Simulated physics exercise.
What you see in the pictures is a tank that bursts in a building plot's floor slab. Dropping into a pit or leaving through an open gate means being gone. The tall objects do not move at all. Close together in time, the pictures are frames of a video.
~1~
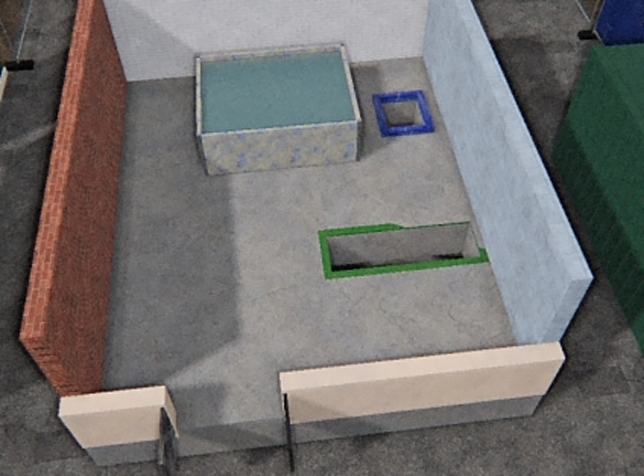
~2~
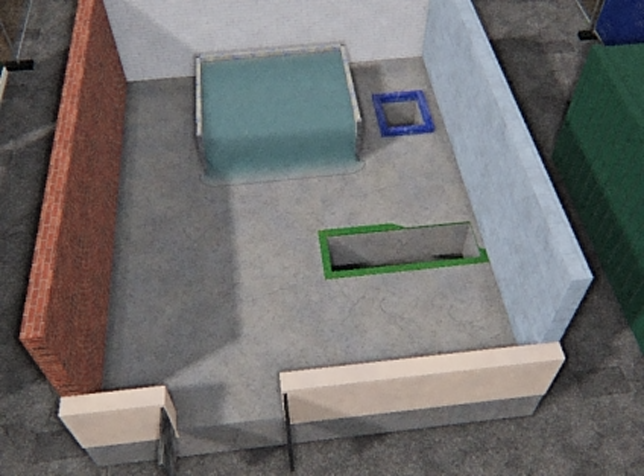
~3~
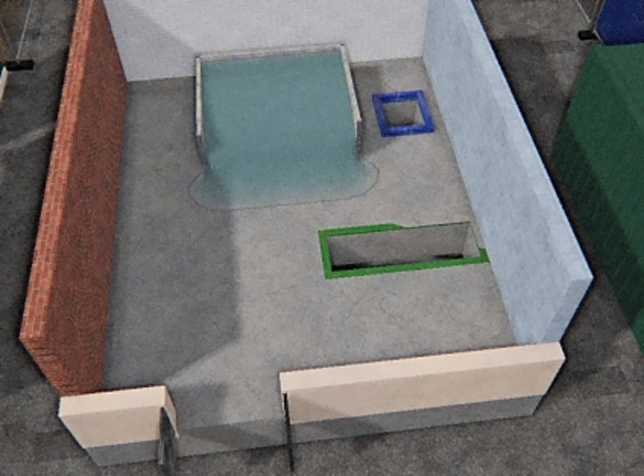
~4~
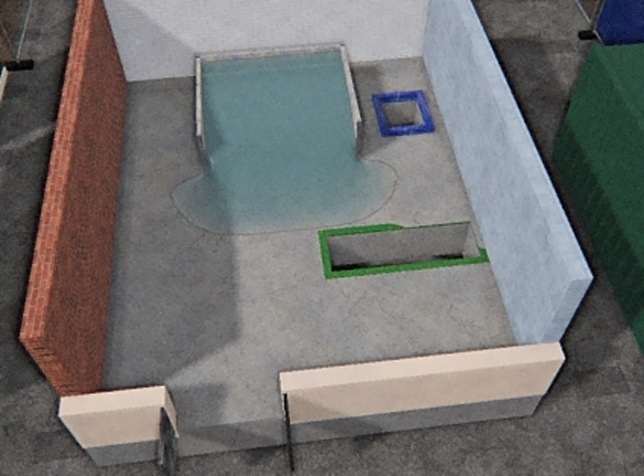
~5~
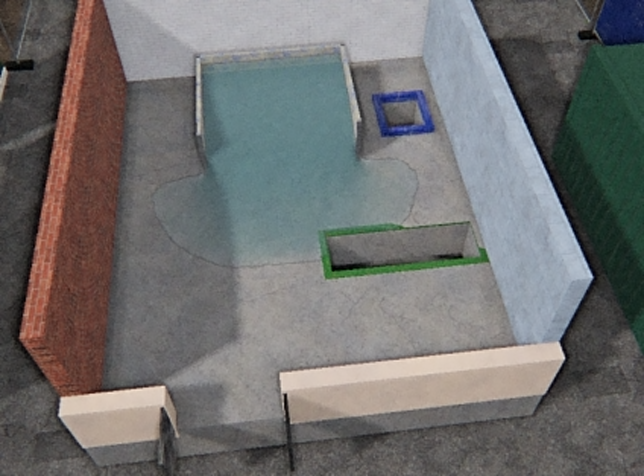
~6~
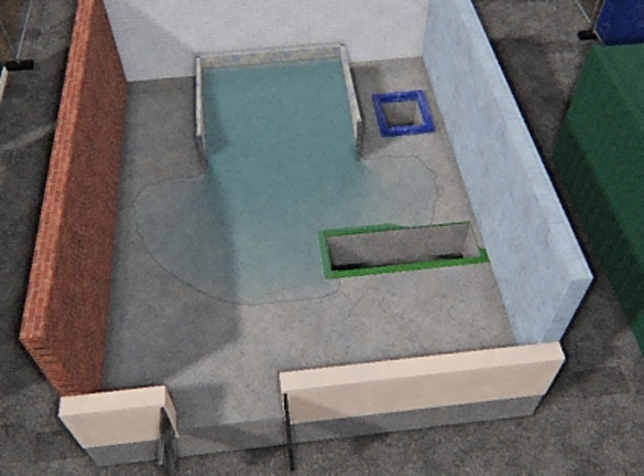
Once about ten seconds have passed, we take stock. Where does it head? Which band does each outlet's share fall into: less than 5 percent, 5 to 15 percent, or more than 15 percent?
As I see it, the gate will take beyond fifteen per cent; the green pit will take beyond fifteen per cent; the blue pit will take below five per cent.
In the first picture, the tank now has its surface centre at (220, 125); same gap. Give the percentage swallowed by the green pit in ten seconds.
Green: 30 %.
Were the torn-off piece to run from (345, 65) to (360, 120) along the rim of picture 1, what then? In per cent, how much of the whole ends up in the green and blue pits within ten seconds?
Shares: Green at 35 percent, blue at 35 percent.
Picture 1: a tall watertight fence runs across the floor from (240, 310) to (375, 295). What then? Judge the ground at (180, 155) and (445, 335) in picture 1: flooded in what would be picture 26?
Result, in the order given: Unsoaked / unsoaked.
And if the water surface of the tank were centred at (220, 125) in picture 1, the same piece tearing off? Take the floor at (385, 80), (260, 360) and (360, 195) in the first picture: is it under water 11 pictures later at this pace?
Location one: Bone dry; location two: Soaked; location three: Bone dry.
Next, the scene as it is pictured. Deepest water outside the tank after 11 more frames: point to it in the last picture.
Approximate pixel: (100, 421).
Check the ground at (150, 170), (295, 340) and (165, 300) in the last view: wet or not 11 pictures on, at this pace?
First spared, then swamped, then swamped.
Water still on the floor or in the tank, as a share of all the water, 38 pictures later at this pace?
That comes to around 40 in a hundred.
A moment on, water covers 55 % of the floor; the gate 1 %, the green pit 9 %, the blue pit 0 %.
Next, water covers 60 % of the floor; the gate 7 %, the green pit 18 %, the blue pit 0 %.
Then, water covers 65 % of the floor; the gate 17 %, the green pit 26 %, the blue pit 0 %.
Later, water covers 65 % of the floor; the gate 25 %, the green pit 35 %, the blue pit 0 %.
In the end, water covers 75 % of the floor; the gate 30 %, the green pit 43 %, the blue pit 0 %.
